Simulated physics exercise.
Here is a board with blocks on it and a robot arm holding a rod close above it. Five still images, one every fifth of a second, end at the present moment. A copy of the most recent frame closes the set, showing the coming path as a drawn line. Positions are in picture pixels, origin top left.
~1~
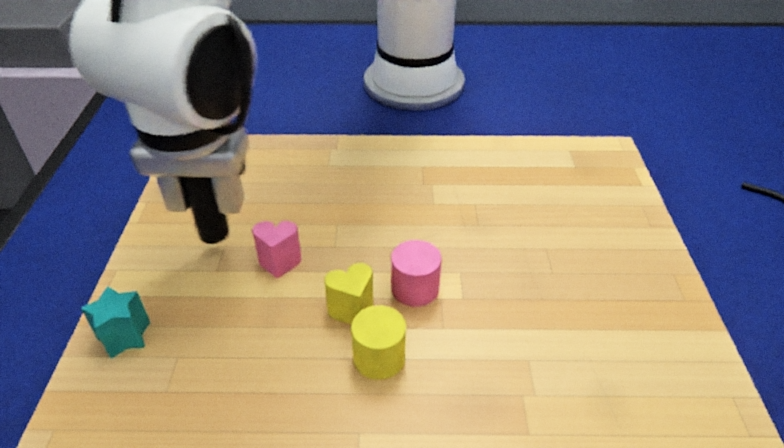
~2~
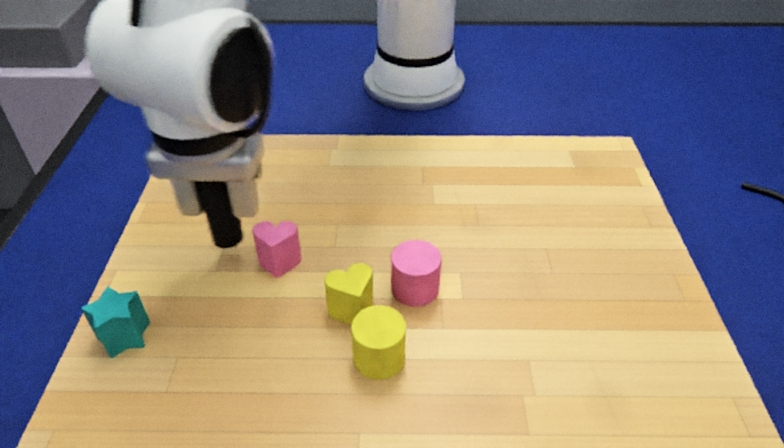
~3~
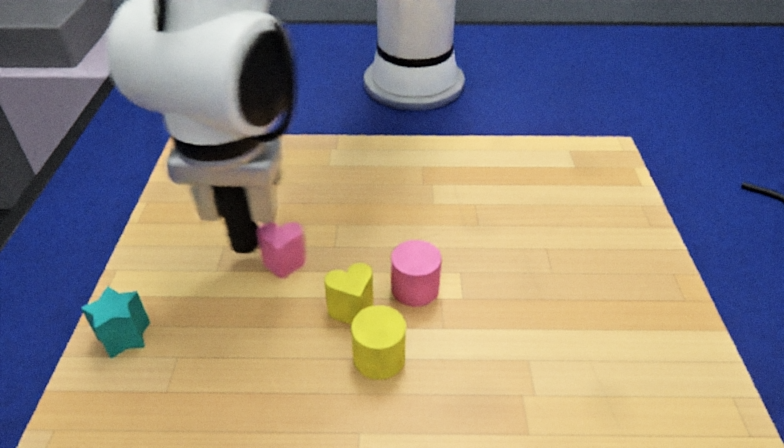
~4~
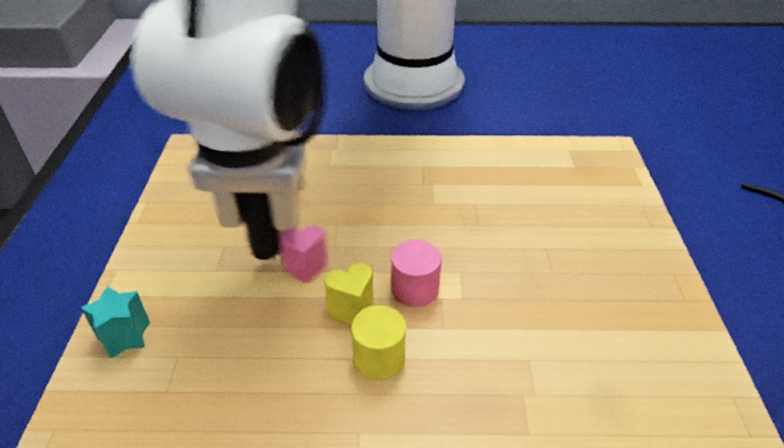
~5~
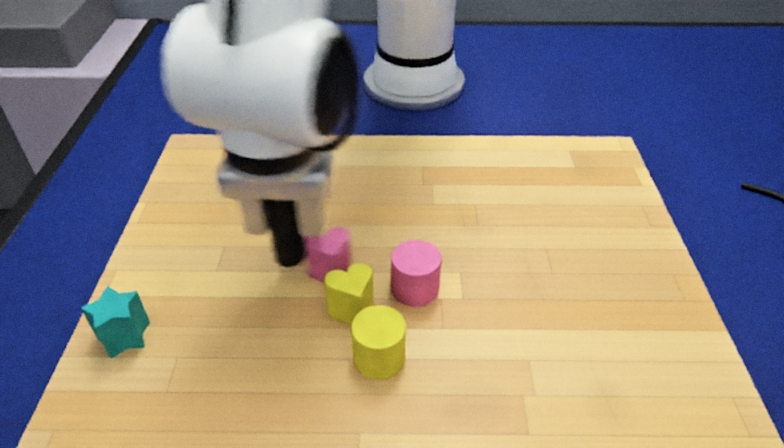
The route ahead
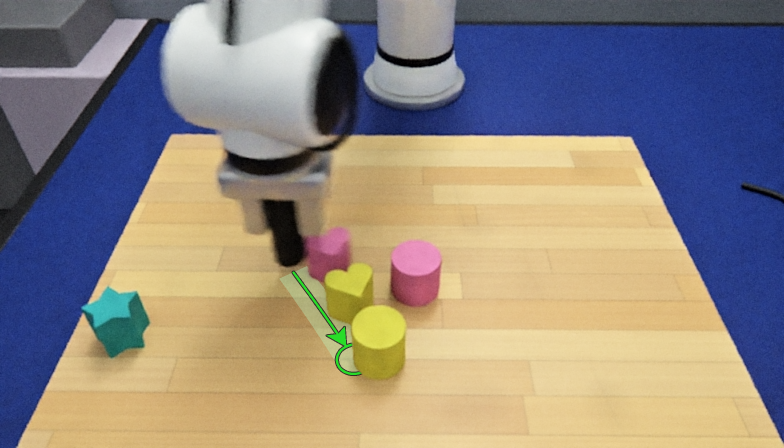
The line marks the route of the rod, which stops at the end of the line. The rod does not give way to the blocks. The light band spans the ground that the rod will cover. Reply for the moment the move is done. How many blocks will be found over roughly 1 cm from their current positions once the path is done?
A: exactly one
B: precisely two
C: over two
C.
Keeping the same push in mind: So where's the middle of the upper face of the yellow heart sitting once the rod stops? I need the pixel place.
The yellow heart ends near (372, 289).
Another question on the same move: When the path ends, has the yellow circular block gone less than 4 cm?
I expect so.
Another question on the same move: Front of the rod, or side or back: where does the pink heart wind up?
Fallen away.
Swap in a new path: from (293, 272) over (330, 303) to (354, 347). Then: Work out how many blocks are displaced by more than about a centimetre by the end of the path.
I count three at least.
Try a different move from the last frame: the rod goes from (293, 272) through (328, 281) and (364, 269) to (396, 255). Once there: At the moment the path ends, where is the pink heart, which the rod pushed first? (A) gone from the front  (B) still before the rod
Answer: B.
Path on the board, from (293, 272) to (354, 359).
The first path, step by step. One third of the way, rod (312, 285); pink heart (340, 246), turned 50° anticlockwise.
Two thirds of the way, rod (332, 313); pink heart (340, 246), turned 50° anticlockwise; yellow heart (369, 287), turned 55° anticlockwise.
At the end, rod (353, 344); pink heart (340, 246), turned 50° anticlockwise; yellow heart (372, 289), turned 70° anticlockwise; yellow circular block (397, 338); pink circular block in place.
